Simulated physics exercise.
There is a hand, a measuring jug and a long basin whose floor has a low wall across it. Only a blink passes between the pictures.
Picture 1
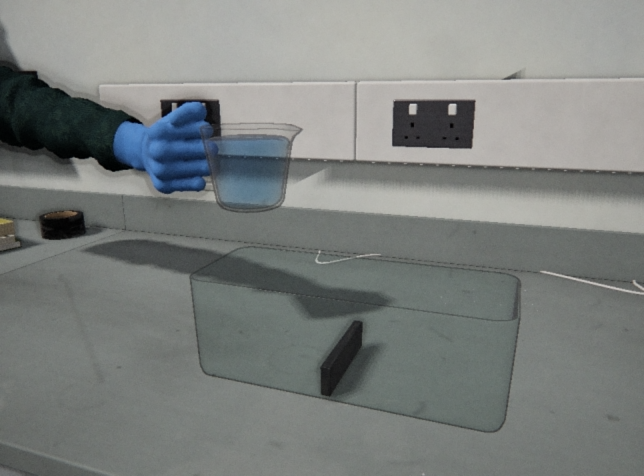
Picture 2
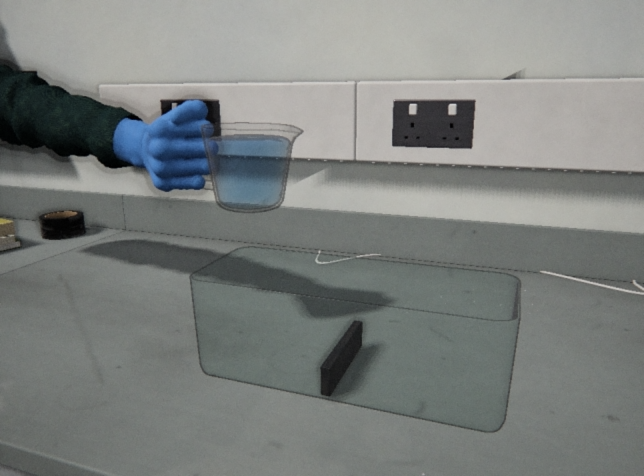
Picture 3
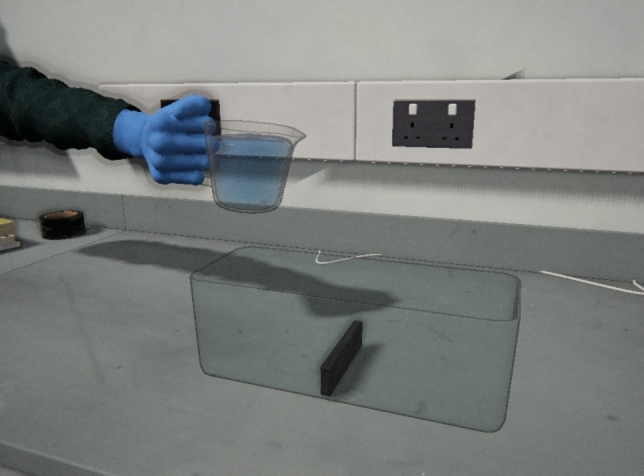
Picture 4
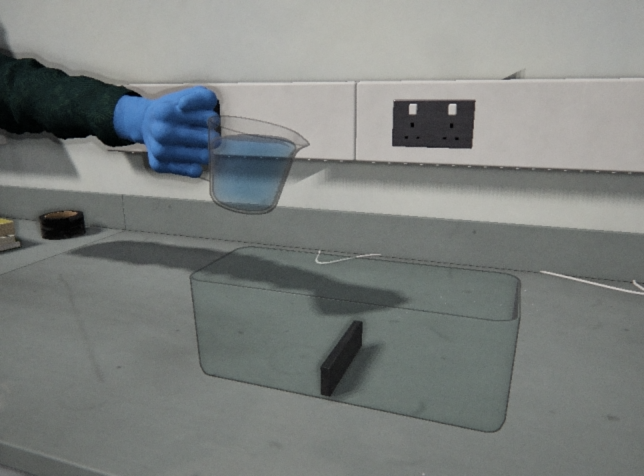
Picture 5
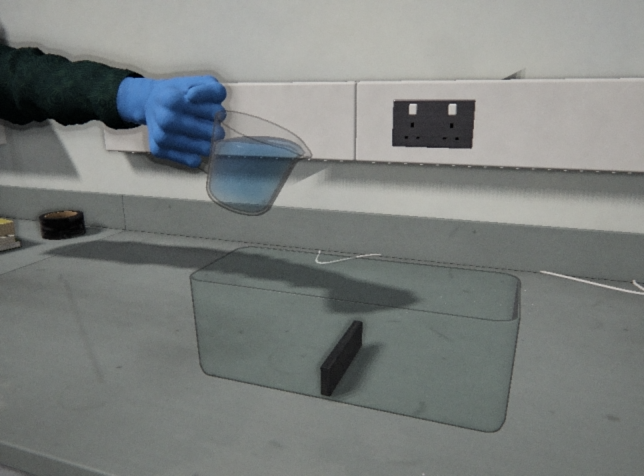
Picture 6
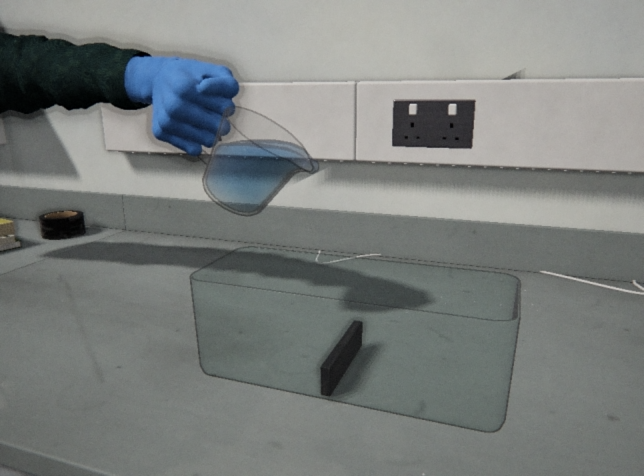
At the start, a blue-gloved hand holds a clear jug of blue liquid nearly upright above a long clear basin with a low dark wall across its floor. The hand then tilts the jug to the right, slowly at first and then more steeply, until the liquid reaches its pouring edge.
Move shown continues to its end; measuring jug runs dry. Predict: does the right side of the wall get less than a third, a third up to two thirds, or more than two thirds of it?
The share right of the wall fails to exceed two thirds but reaches one third.
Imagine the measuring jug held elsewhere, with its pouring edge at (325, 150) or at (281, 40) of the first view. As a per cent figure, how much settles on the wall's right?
Roughly 75 % the first time and roughly 45 % the second.
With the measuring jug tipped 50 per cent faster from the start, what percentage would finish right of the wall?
Estimate: Around 35 %.
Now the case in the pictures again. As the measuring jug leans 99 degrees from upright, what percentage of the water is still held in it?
35 per cent, roughly.
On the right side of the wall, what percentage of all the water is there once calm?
50 % or thereabouts.
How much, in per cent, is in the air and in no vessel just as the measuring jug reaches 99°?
25 per cent.
A moment on, the measuring jug is tipped on its side and 34 per cent is still to pour, 10 is left of the wall and 30 right of it.
Next, the measuring jug is tipped right over and 2 per cent is still to pour, 50 is left of the wall and 46 right of it.
Then the measuring jug is tipped right over and 0 per cent is still to pour, 51 is left of the wall and 48 right of it.
Later the measuring jug is tipped right over and 0 per cent is still to pour, 51 is left of the wall and 48 right of it.
At rest 51 per cent lies left of the wall, 48 right of it and 1 outside.
